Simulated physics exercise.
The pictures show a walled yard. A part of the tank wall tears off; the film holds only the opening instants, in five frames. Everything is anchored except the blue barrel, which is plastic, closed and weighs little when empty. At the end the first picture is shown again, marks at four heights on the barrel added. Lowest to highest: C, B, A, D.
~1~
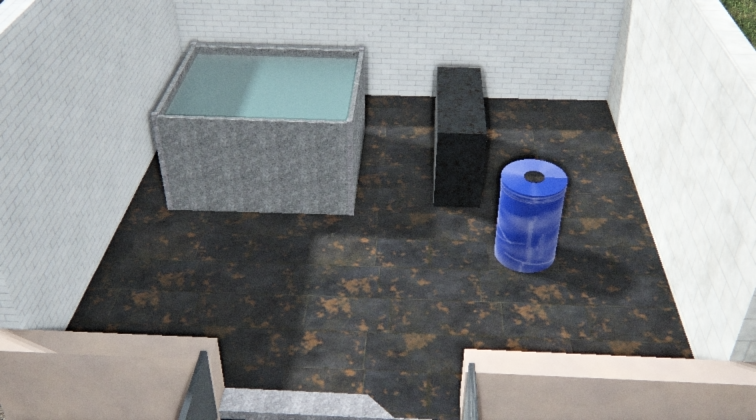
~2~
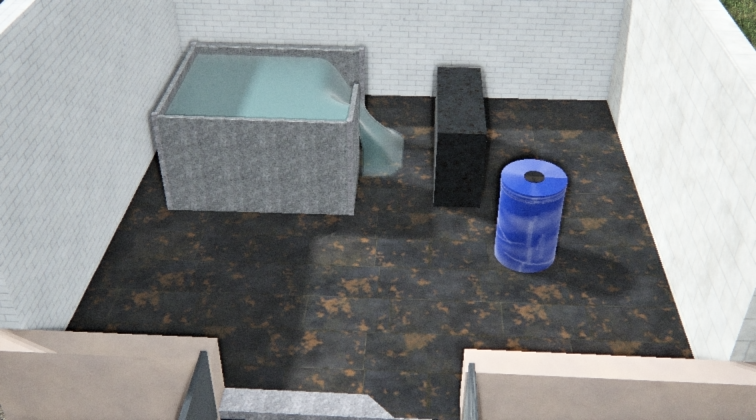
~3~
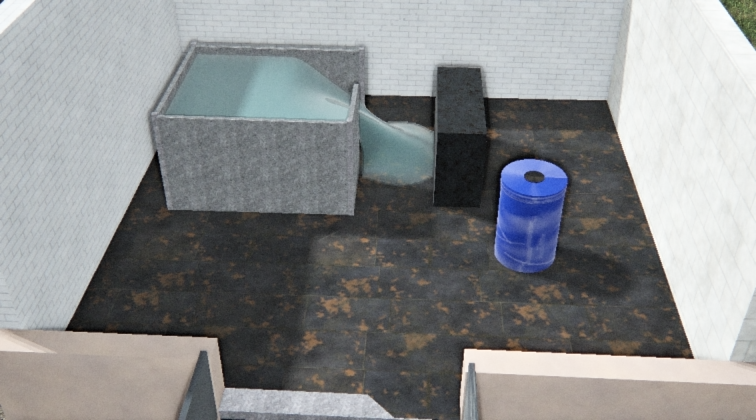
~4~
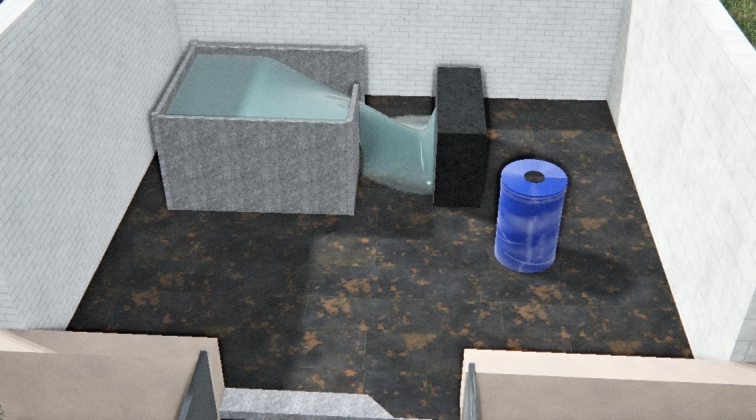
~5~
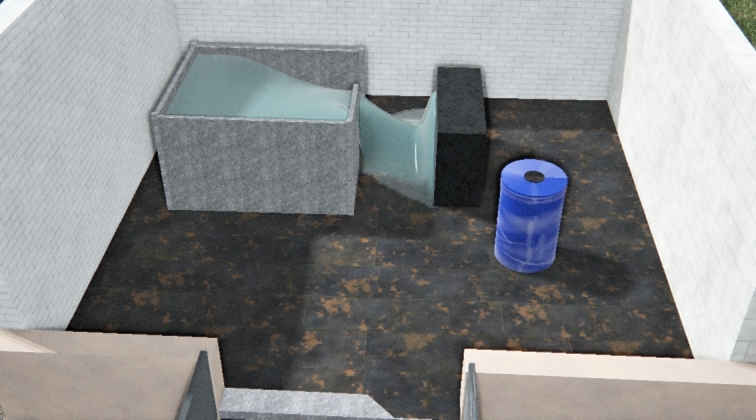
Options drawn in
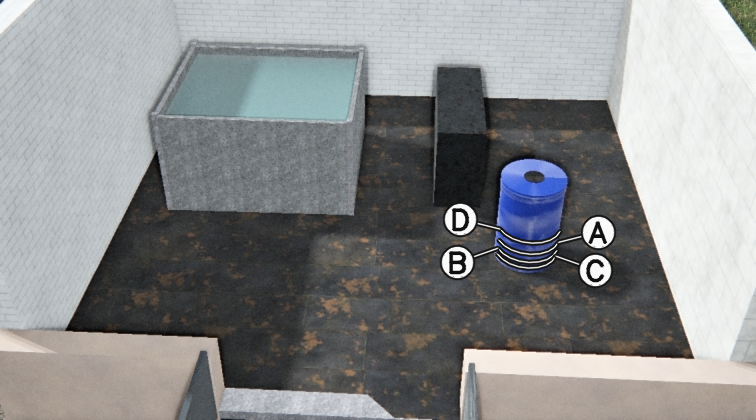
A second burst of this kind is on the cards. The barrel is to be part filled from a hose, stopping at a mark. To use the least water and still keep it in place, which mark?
Take B.
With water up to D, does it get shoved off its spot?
No, that is safe.
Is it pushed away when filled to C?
Yes, it does.
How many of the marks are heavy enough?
Three.
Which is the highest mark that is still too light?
C.
In white, A at (530, 254); B at (529, 262); C at (528, 268); D at (532, 243); from the bottom up C, B, A, D.
For mark A, it does not move.
For mark B, it does not move.
For mark C, it is pushed about 3 times its own width away.
For mark D, it does not move.
